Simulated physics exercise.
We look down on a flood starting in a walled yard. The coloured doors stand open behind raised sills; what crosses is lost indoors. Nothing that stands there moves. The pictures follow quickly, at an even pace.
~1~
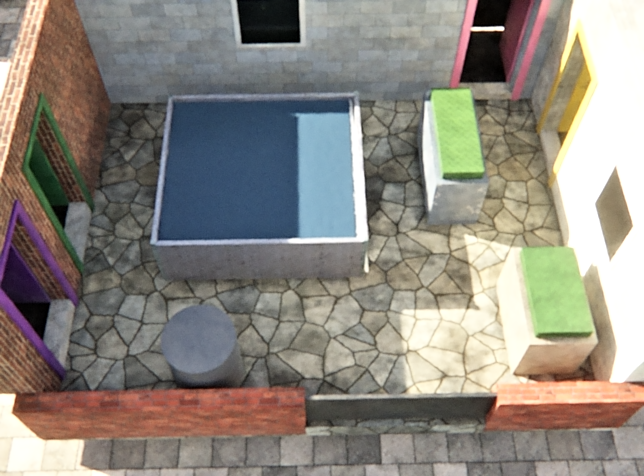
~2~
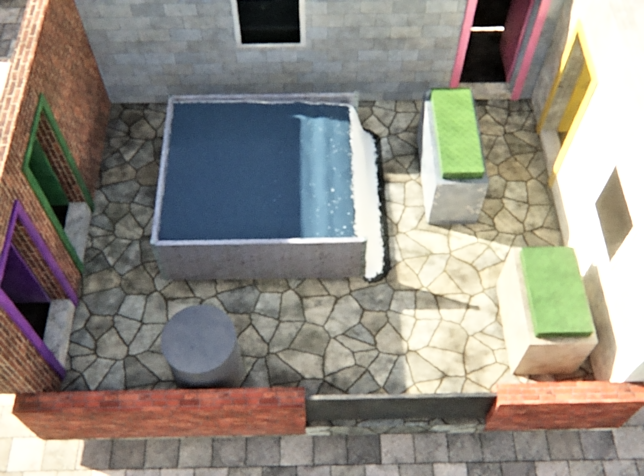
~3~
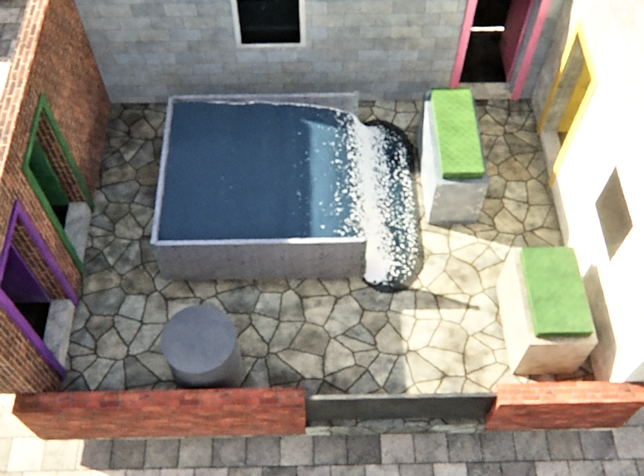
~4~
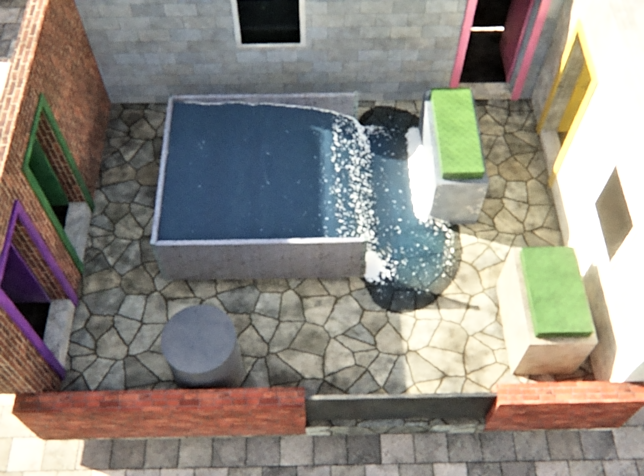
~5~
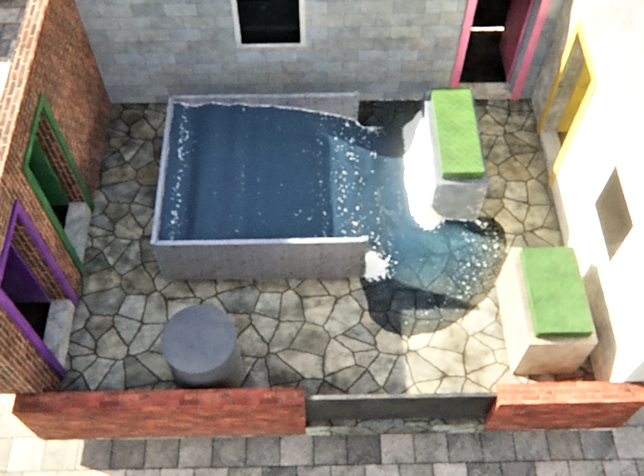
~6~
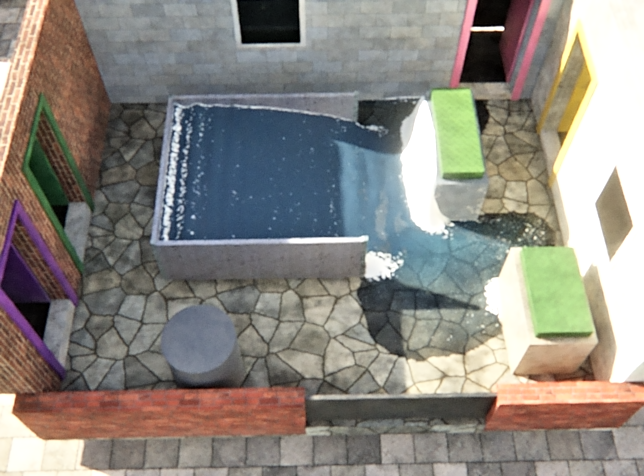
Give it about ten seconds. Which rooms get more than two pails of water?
One by one: The purple door admits no more than that; the green door admits no more than that; the pink door lets in a lot; the yellow door lets in a lot.
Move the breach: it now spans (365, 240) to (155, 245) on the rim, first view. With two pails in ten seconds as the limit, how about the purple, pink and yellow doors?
Then: The purple door lets more in; the pink door is over; the yellow door lets more in.
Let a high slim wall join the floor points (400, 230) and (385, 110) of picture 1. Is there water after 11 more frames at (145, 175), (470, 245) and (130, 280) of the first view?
In that order: Not flooded, awash, free of water.
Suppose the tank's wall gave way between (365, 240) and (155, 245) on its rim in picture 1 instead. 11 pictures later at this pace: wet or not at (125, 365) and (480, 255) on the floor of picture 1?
In turn: Wet, awash.
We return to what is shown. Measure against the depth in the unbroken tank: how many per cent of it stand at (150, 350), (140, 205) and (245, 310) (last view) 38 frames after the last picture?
In that order: 6, 6 and 20 per cent.
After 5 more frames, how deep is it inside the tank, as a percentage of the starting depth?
About 56 per cent.
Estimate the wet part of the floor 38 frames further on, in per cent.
Near 100 in a hundred.
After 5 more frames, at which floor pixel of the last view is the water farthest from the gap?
Close to (592, 375).
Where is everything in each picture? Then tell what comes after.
In the first picture, still water in the tank at (262, 167).
In the second picture, water pours out at (356, 187) and has run to a hidden place.
In the third picture, the front is at (386, 126), out from the gap at (356, 190).
In the fourth picture, the front is at (423, 301), out from the gap at (356, 192).
In the fifth picture, water pours out at (356, 192) and has run to a hidden place.
In the sixth picture, the front is at a hidden place, out from the gap at (356, 192).
A moment on, water covers 40 % of the floor; the purple door not reached, the green door not reached, the pink door under two buckets in, the yellow door wet at the sill, nothing in.
Next, water covers 55 % of the floor; the purple door not reached, the green door not reached, the pink door under two buckets in, the yellow door under two buckets in.
Then, water covers 80 % of the floor; the purple door not reached, the green door not reached, the pink door over two buckets in, the yellow door far over two buckets in.
Later, water covers 100 % of the floor; the purple door wet at the sill, nothing in, the green door wet at the sill, nothing in, the pink door far over two buckets in, the yellow door far over two buckets in.
In the end, water covers 100 % of the floor; the purple door under two buckets in, the green door wet at the sill, nothing in, the pink door far over two buckets in, the yellow door far over two buckets in.
